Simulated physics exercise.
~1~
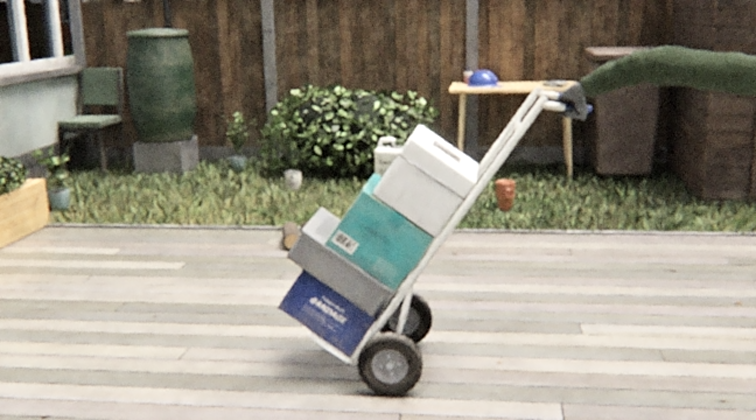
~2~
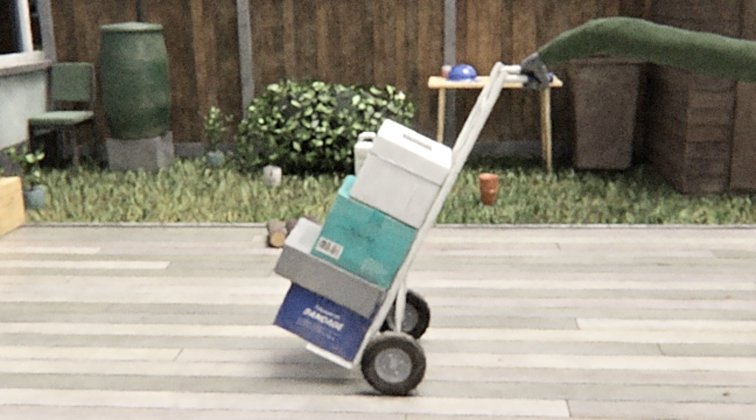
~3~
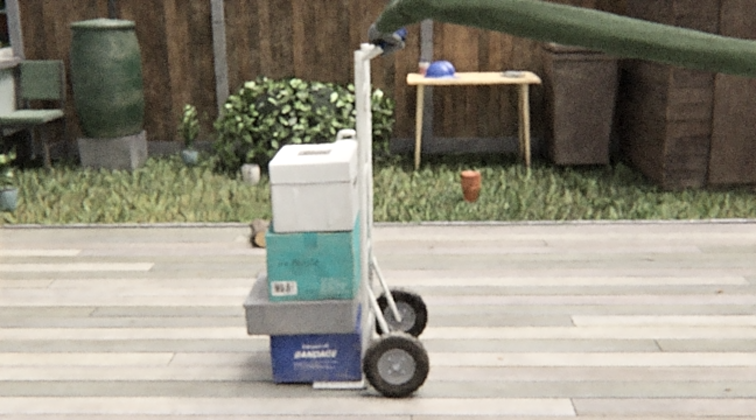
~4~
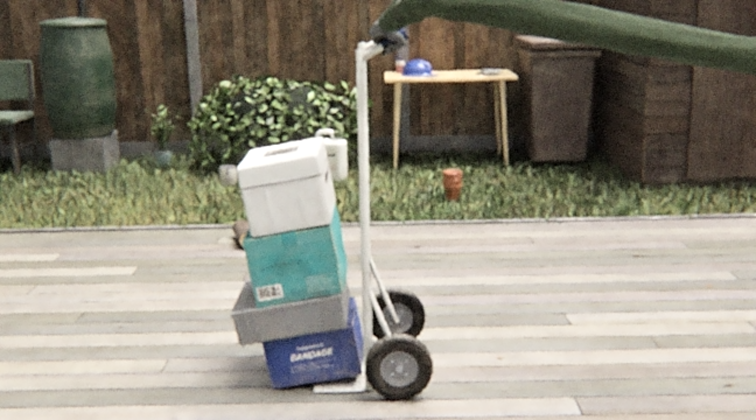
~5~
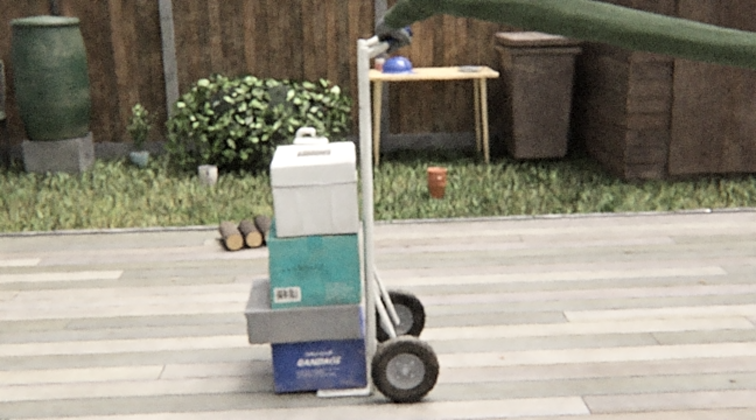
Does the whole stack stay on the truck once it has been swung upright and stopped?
Yes, it does. The stack tilts away from the frame for a moment but rocks back, and nothing topples or drops off.
